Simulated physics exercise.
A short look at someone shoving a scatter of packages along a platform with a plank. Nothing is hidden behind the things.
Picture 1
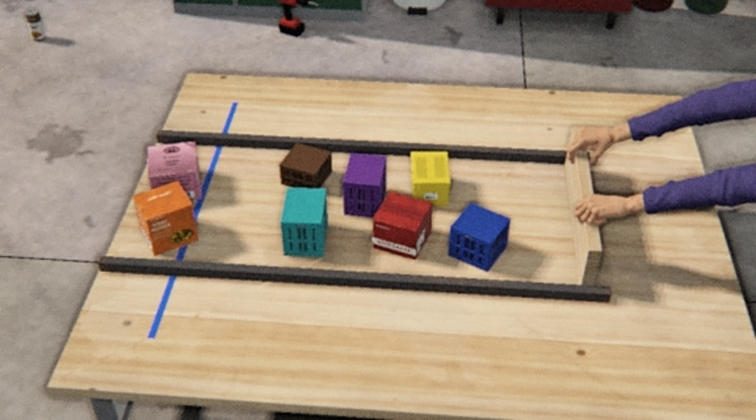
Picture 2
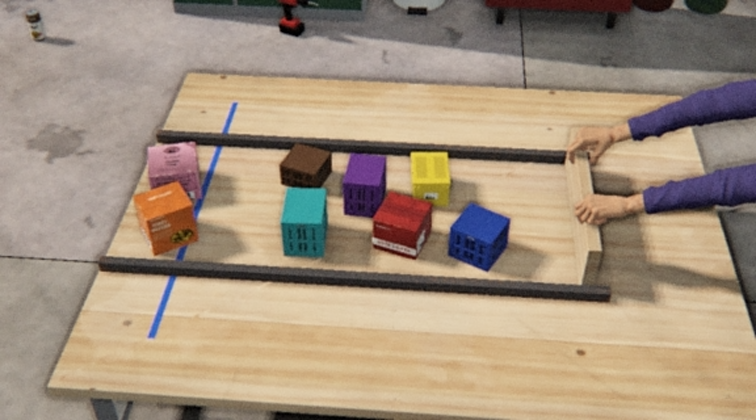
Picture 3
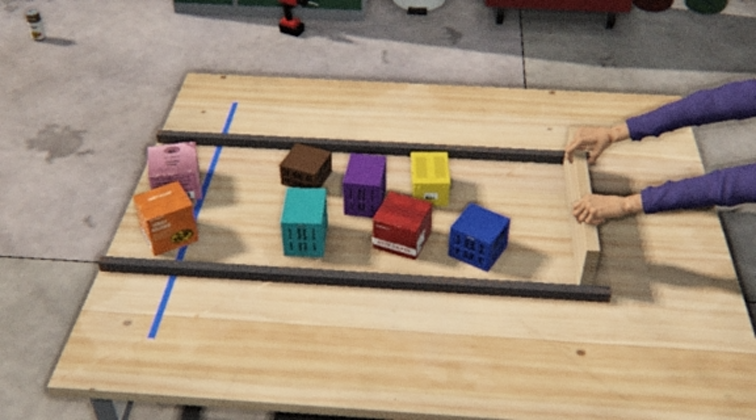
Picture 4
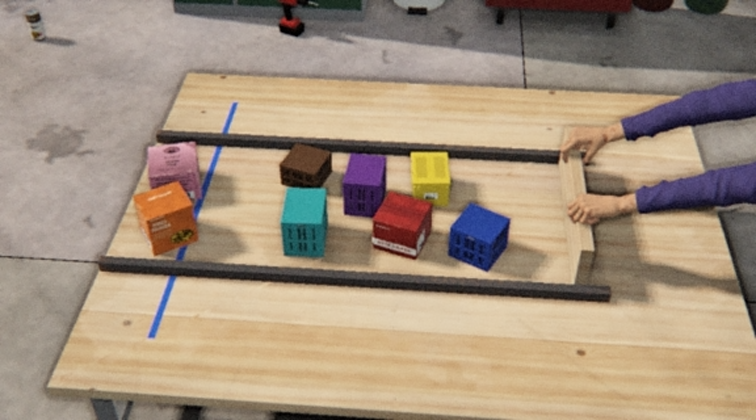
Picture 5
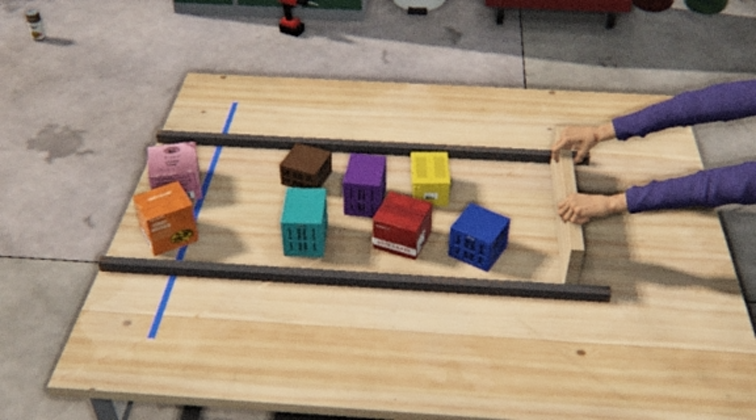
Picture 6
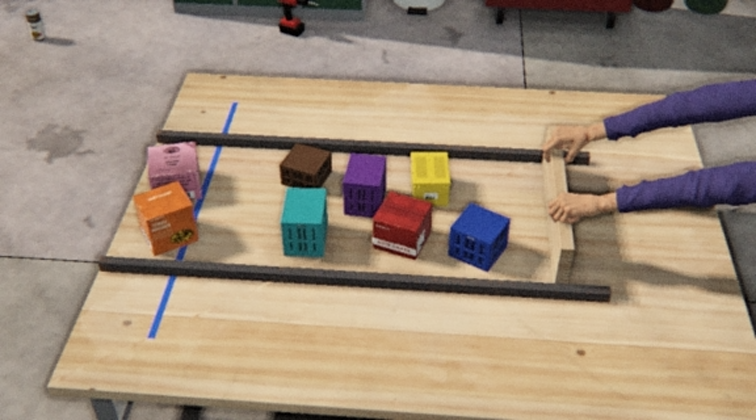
A wooden plank, held by two hands, slides slightly left toward the still, scattered boxes.
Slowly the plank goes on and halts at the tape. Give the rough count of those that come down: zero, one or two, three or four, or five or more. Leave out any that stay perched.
Here the number that fall off is three or four.
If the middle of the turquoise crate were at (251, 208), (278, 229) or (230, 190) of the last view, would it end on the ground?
In that order, it drops off; goes over; comes down.
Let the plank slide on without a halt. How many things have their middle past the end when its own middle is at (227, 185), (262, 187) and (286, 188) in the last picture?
Place by place, 3, 1 and 0.
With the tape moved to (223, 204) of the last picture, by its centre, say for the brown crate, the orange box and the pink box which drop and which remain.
The brown crate remains up; the orange box drops off; the pink box is lost.
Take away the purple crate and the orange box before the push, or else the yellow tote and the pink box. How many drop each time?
First 2, then 2.
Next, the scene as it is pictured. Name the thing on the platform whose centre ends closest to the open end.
The red parcel.
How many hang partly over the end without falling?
That would be 3.
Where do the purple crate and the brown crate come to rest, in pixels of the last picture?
The purple crate at (148, 182), the brown crate at (161, 148).
Soon after, none off yet; pink box at rest near (175, 173); orange box at rest near (166, 219); brown crate at rest near (306, 168).
In the end, the number that fall off is three or four; gone, turquoise crate, orange box and pink box.
